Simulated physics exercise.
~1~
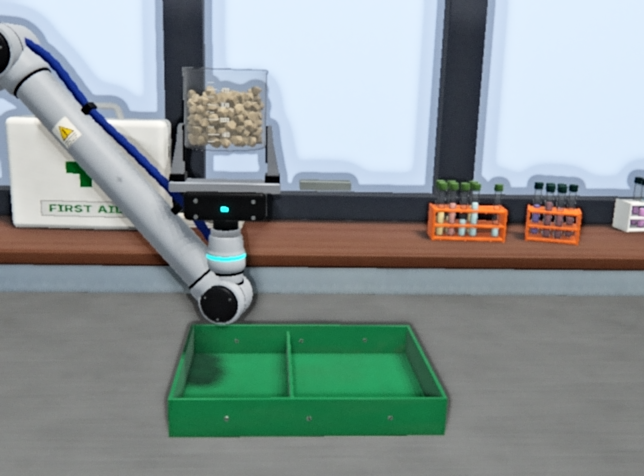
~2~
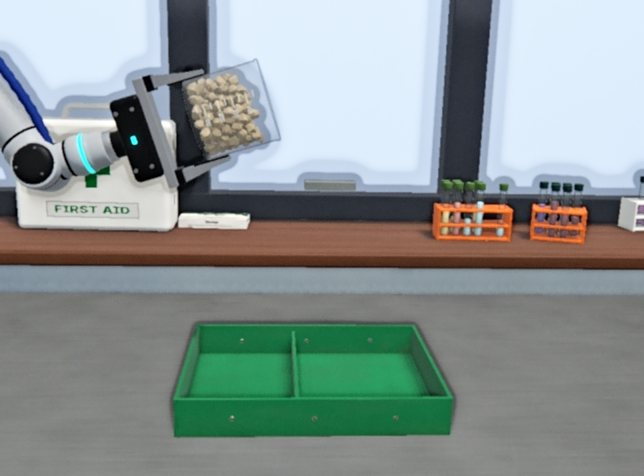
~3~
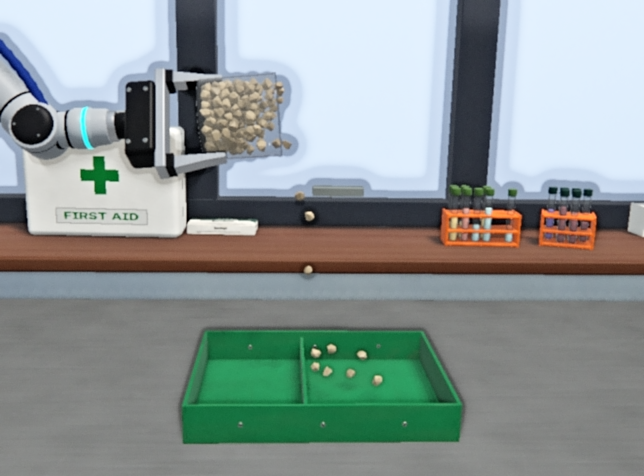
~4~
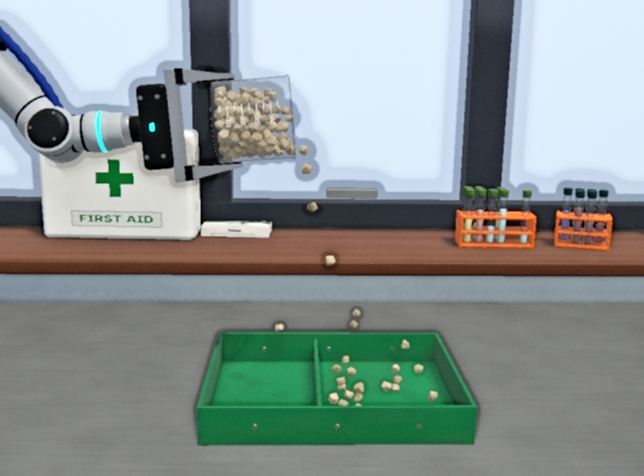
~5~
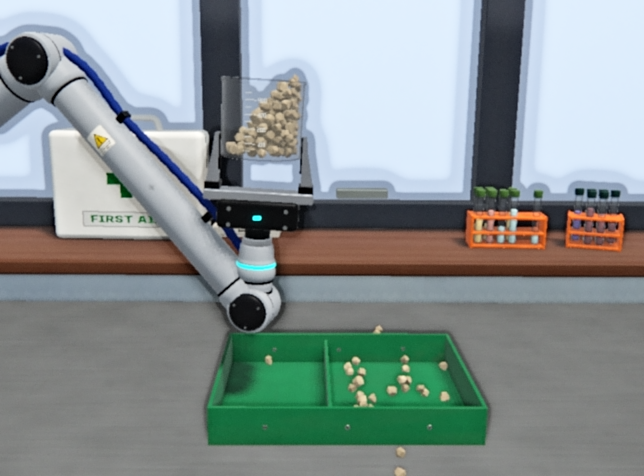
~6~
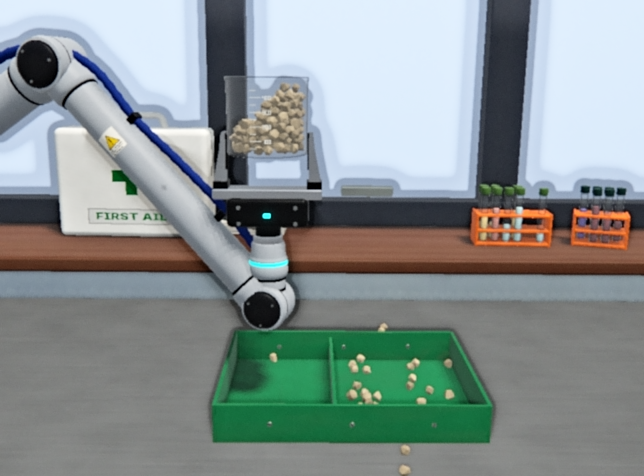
On a lab counter, a robot arm tips some pebbles into a green tray, then rights the still mostly full clear tumbler.
